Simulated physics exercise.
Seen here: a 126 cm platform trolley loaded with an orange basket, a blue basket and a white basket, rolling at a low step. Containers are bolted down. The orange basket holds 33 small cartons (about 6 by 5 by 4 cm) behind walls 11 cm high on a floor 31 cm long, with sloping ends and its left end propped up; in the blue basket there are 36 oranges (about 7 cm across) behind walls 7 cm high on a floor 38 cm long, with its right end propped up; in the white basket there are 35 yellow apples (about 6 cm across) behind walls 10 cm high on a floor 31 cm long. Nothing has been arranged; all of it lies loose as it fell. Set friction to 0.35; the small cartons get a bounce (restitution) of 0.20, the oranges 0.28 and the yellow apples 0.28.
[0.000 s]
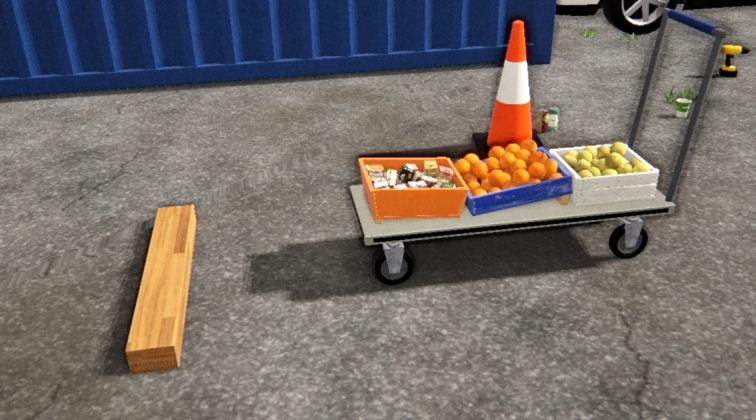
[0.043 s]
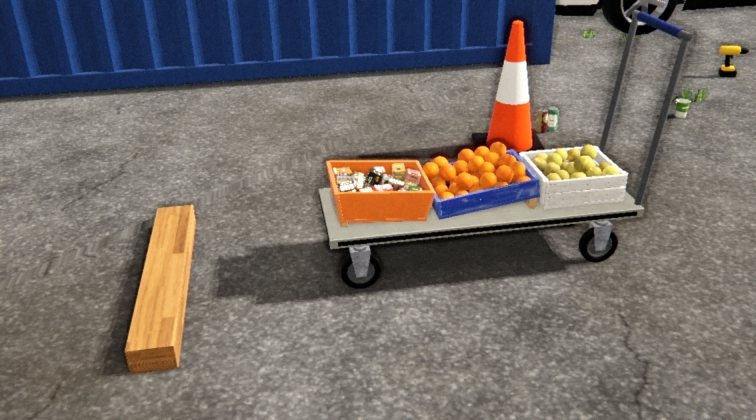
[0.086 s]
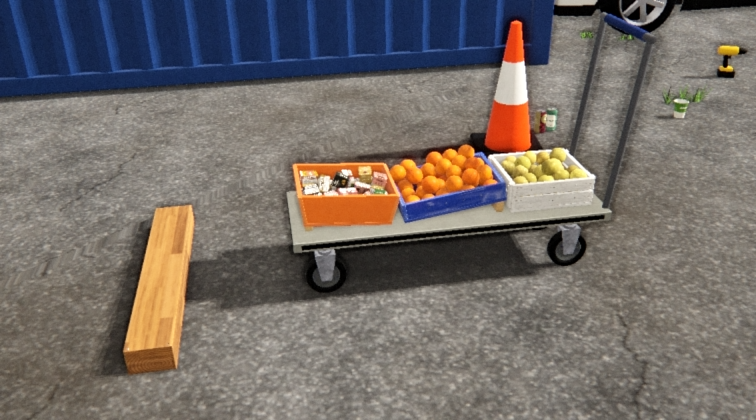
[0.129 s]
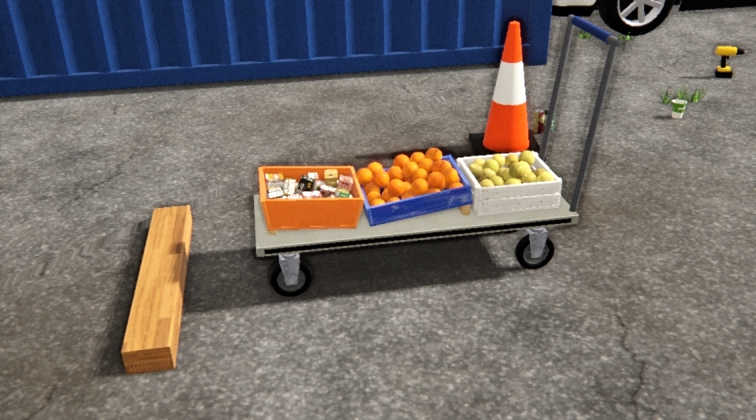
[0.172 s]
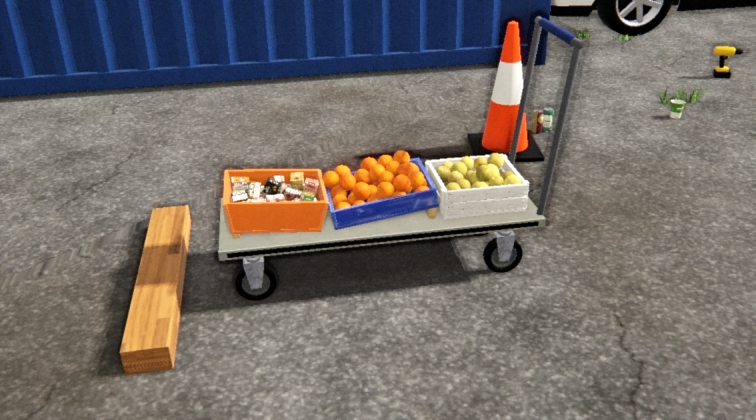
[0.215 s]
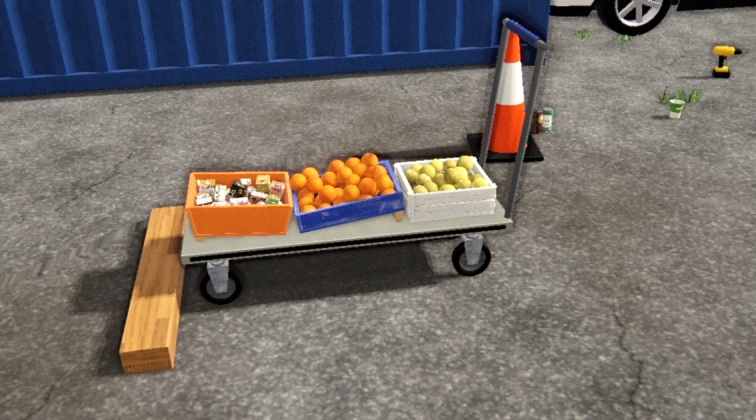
Platform trolley carrying baskets of small cartons, oranges and yellow apples rolling slowly left across asphalt, drawing close to a wooden beam.
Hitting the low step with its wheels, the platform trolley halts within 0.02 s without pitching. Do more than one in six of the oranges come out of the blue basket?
Yes.
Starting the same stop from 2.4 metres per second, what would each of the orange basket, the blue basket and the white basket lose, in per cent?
Orange basket 0 %, blue basket 20 %, white basket 10 %.
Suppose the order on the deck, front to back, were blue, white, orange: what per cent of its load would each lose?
Orange basket 0 %, blue basket 40 %, white basket 10 %.
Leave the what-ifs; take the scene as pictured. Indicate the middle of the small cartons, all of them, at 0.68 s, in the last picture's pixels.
In the last picture they centre on about (208, 209).
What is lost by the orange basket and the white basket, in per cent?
About: Orange basket 10, white basket 10 per cent.
After 0.23 s, contact.
After 0.33 s, orange basket 33 in, 0 out, blue basket 34 in, 2 out and white basket 34 in, 1 out.
After 0.45 s, orange basket 33 in, 0 out, blue basket 28 in, 8 out and white basket 33 in, 2 out.
After 0.68 s, orange basket 31 in, 2 out, blue basket 26 in, 10 out and white basket 32 in, 3 out.
When it is over (at 1.19 s), orange basket 29 in, 4 out, blue basket 26 in, 10 out and white basket 32 in, 3 out. Asked share, 10 of 36, 28 per cent.
